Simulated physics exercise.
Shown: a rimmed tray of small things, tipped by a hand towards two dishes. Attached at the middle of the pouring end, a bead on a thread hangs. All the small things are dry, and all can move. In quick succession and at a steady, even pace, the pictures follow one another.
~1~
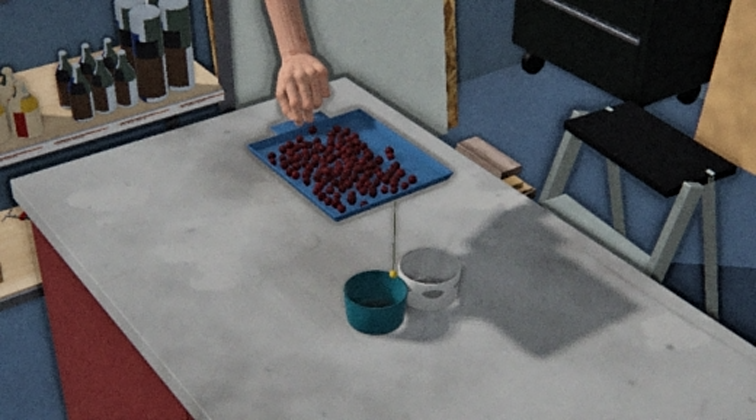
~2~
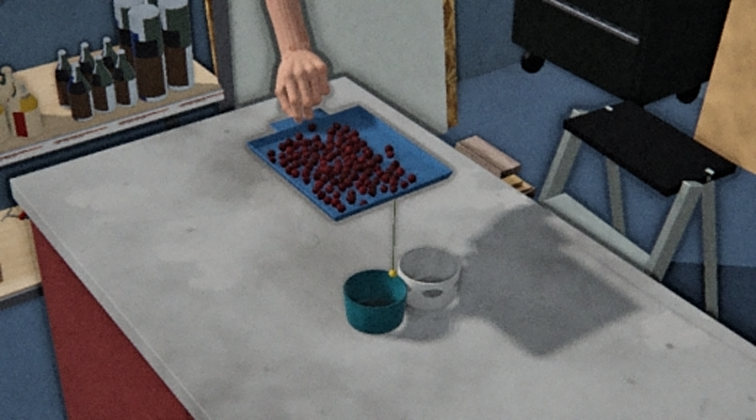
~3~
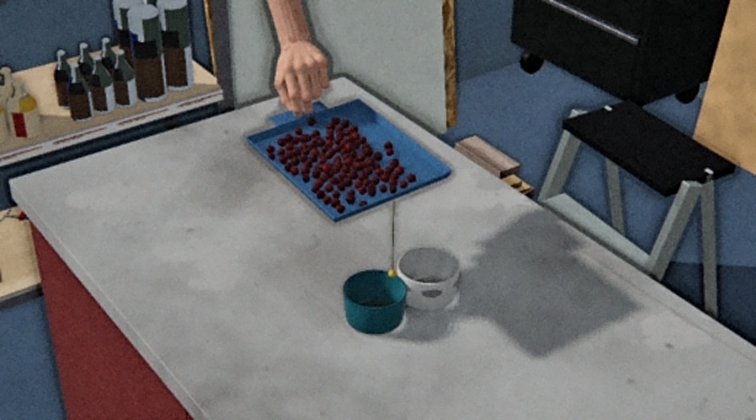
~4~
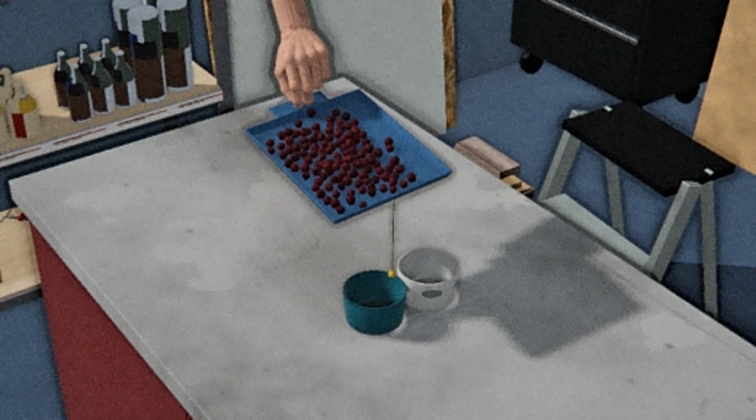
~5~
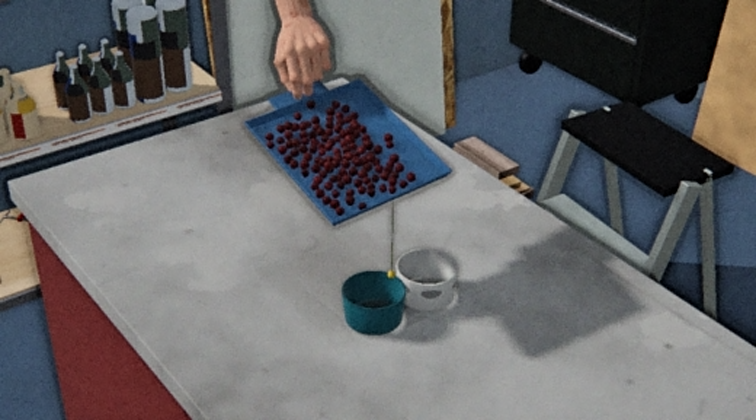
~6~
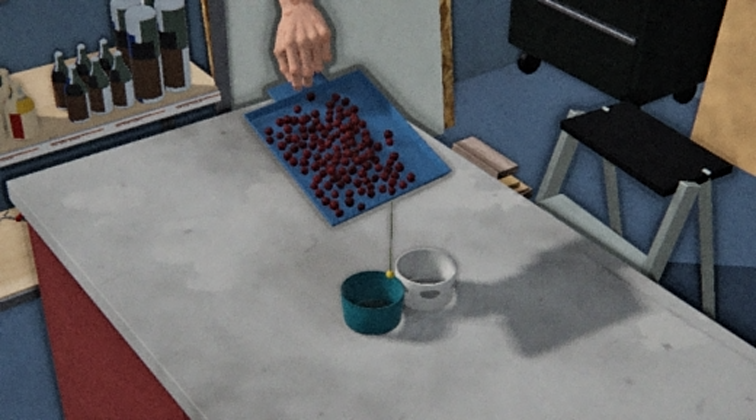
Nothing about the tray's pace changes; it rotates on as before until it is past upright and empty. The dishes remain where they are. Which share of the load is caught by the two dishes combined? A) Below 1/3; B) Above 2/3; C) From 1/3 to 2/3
The answer is A.
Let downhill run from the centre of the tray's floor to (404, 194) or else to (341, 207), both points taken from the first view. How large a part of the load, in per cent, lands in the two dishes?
Somewhere close to 20 % the first time, 20 % the second.
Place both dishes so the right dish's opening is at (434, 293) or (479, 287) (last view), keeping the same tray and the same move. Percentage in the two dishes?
Respectively 70 % and 30 %.
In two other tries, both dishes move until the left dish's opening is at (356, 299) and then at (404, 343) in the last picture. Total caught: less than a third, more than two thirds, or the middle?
Position 1 - under a third; position 2 - below one third.
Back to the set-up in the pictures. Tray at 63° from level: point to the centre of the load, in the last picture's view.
Near the pixel (361, 190).
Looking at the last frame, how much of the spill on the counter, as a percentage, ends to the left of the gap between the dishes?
Near 60 in a hundred.
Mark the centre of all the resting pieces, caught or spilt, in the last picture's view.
Centre at rest: Close to (380, 361).
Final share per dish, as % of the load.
In the left dish you'd find about 0 % of the load, and in the right dish about 0 %.
Just after the last frame, tray tipped steeply; the larger part on the tray; just a few in the left dish; just a few outside both; about a tenth in the air.
A moment on, tray tipped past a quarter turn; about a tenth in the left dish; the larger part outside both; about a tenth in the air.
Further on, tray tipped past a quarter turn; about a tenth in the left dish; almost all outside both.
When it is over, tray tipped past a quarter turn; about a tenth in the left dish; not one in the right dish; almost all outside both.
